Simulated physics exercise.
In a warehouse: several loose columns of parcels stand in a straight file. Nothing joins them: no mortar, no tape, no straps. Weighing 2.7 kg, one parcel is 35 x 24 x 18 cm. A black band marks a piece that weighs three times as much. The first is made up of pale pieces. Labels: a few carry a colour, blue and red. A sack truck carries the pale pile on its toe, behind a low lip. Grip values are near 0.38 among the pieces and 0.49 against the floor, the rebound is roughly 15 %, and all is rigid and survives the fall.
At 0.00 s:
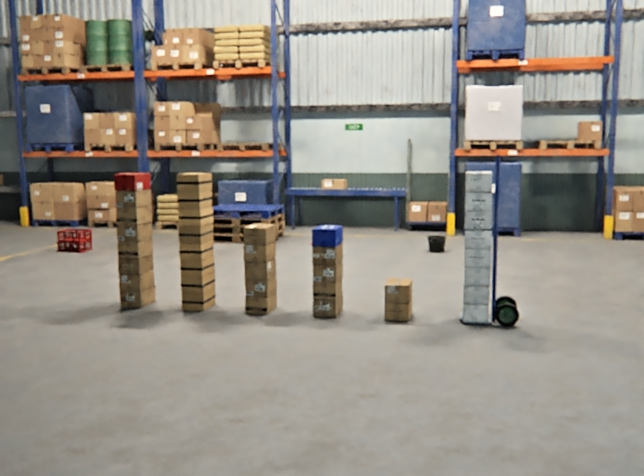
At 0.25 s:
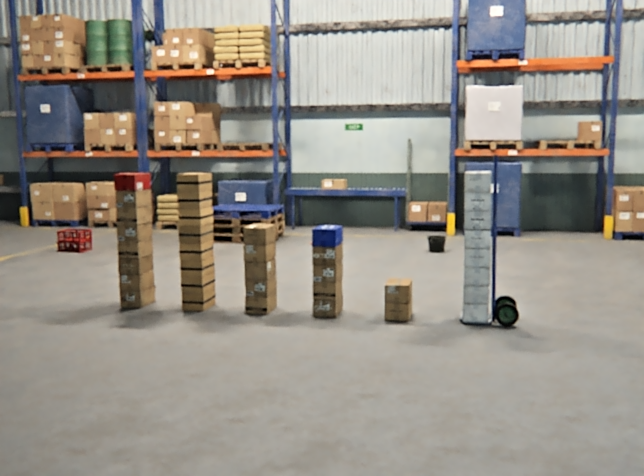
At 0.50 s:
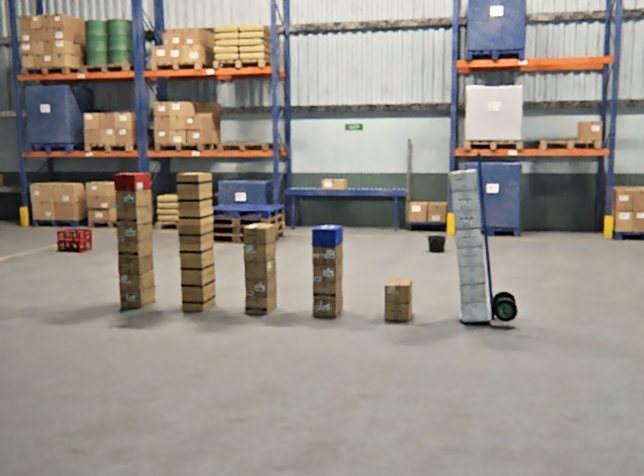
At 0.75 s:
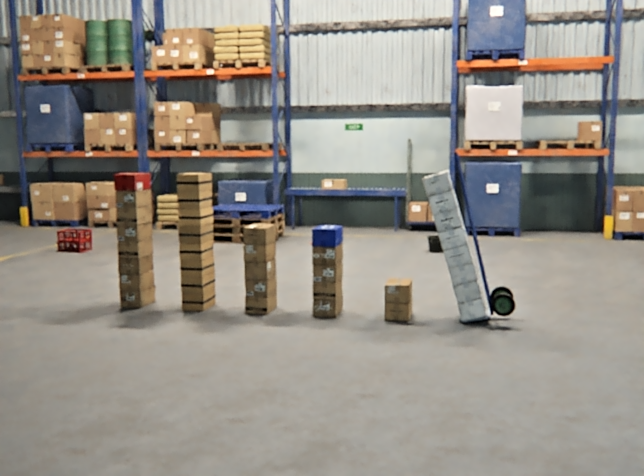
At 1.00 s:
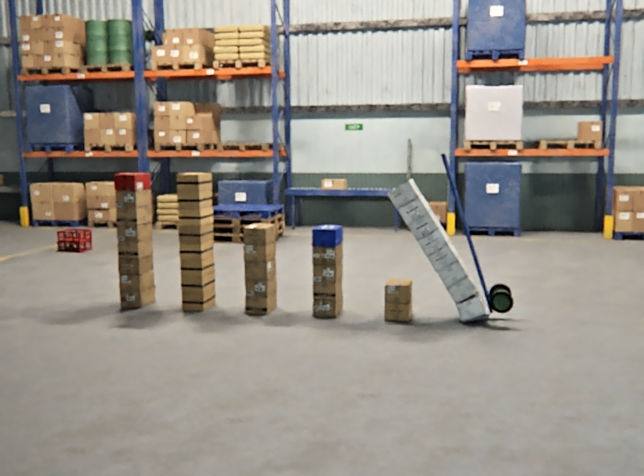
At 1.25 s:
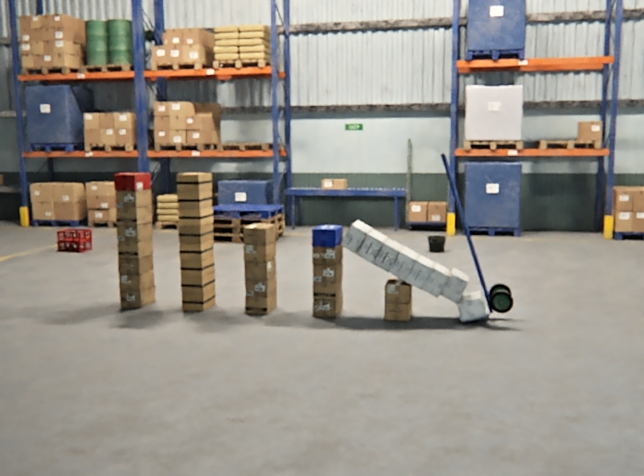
The clip opens on a row of brown parcel stacks, some topped in red or blue, with a tall pale pile upright on a sack truck at right. The truck tilts slightly left, then the pile leans further, separating from its frame and slanting low over the shortest stack to the blue-topped one.
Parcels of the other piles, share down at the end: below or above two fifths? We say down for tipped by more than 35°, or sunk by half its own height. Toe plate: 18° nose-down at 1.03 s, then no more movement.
Below.
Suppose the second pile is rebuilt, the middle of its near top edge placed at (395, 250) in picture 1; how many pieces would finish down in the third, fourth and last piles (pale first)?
Down by pile: Third 4, fourth 0, last 0.
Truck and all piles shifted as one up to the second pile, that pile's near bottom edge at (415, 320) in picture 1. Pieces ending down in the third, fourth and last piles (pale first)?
Third 4, fourth 0, last 0.
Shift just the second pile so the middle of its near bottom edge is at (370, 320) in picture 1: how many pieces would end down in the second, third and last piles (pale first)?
You'd end with the second pile at 0, the third at 4 and the last at 0 down.
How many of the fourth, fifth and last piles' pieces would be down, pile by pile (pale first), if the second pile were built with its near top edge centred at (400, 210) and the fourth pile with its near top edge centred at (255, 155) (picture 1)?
You'd get fourth 8, fifth 8 and last 7.
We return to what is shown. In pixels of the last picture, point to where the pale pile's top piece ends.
Look for the top piece around pixel (387, 287).
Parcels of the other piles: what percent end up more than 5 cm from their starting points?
Shifted fraction is 10 per cent.
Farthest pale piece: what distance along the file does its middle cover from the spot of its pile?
It ends some 130 cm away.
After 1.38 s, 7 of the pale pile down; none of the 28 other parcels down, 3 disturbed; blue parcel 11° from how it stood.
After 1.64 s, 7 of the pale pile down; 2 of the 28 other parcels down; blue parcel 12° from how it stood, 13 cm lower.
After 2.68 s, 7 of the pale pile down; 3 of the 28 other parcels down; blue parcel on its side.
In the end (3.8 s), 7 of the pale pile down; 3 of the 28 other parcels down; blue parcel upside down; red parcel unmoved. That is 11 per cent. From the last view, middles, blue parcel near (246, 309), red parcel near (133, 182).
